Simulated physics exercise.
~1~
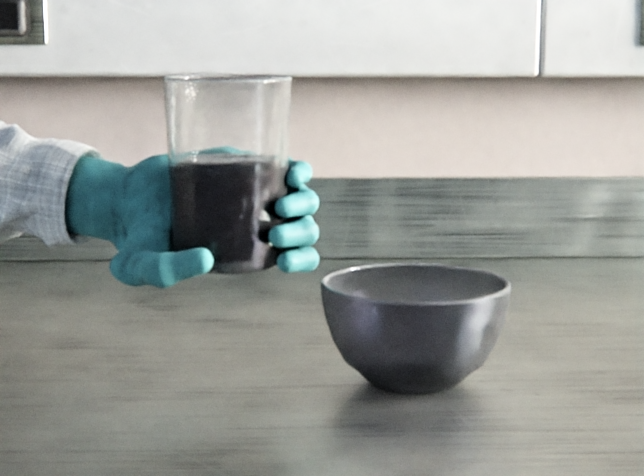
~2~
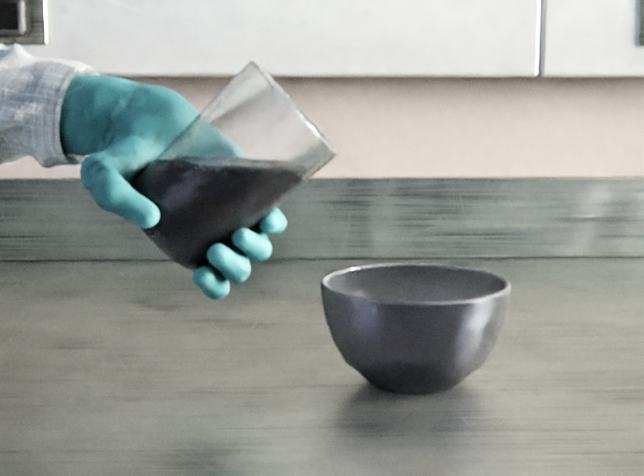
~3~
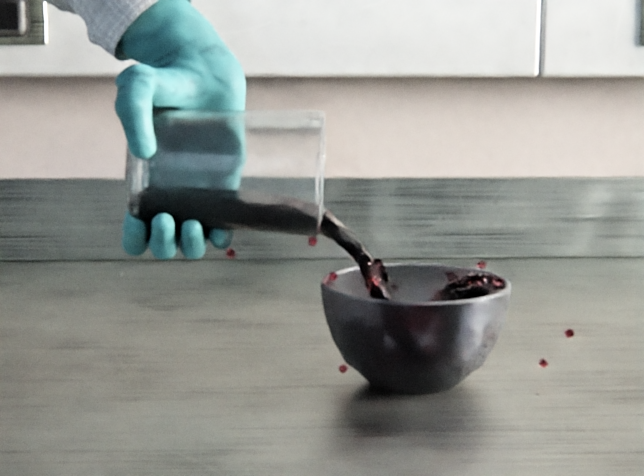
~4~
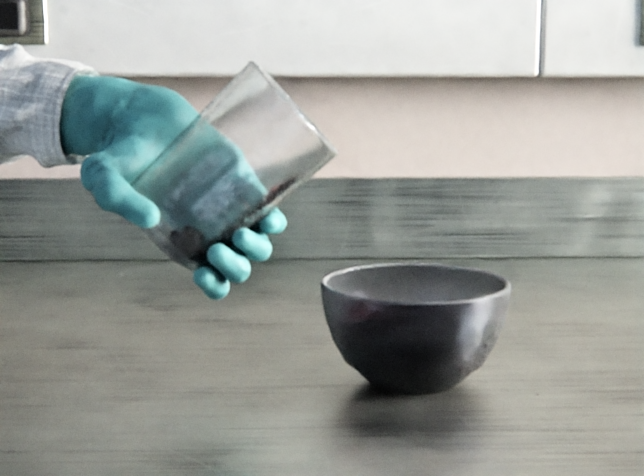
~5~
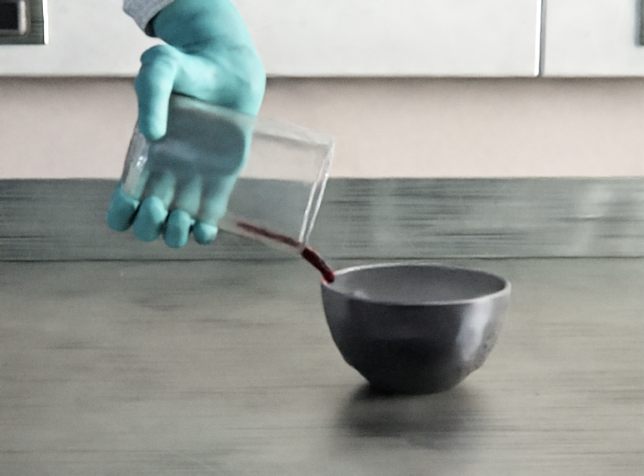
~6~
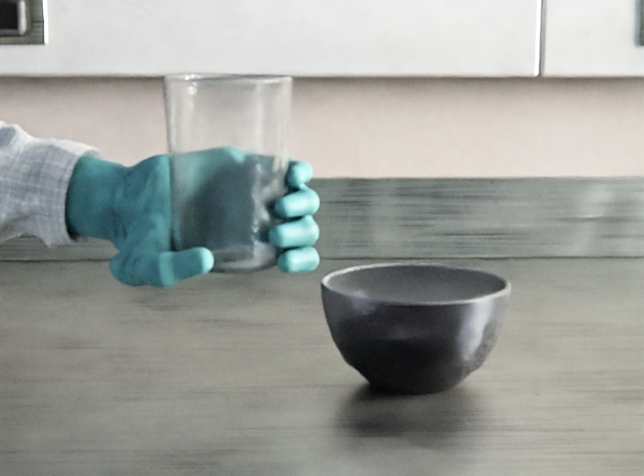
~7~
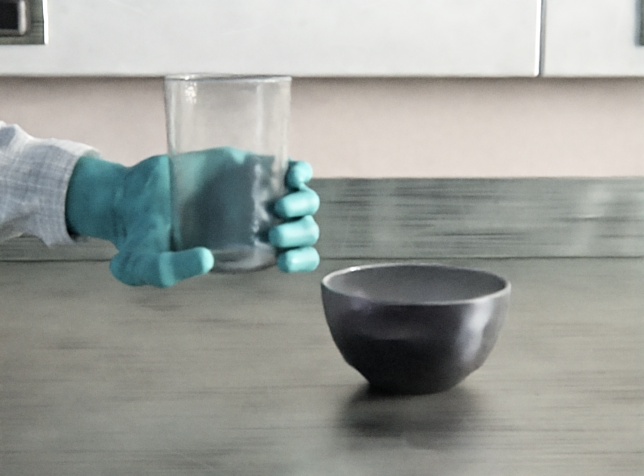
A hand in a teal glove and pale checked cuff holds a clear tumbler of dark wine at the left, above a grey worktop seen from the side, with white cupboards behind and a dark grey bowl to the right. The hand tips the tumbler toward the bowl until it lies level, and wine streams in while red drops scatter around the rim. It tilts partly back, nearly empty, then tips further forward and lets a thin red trickle run to the bowl's near edge. Finally the hand returns the emptied tumbler upright and holds it still beside the unmoved bowl.
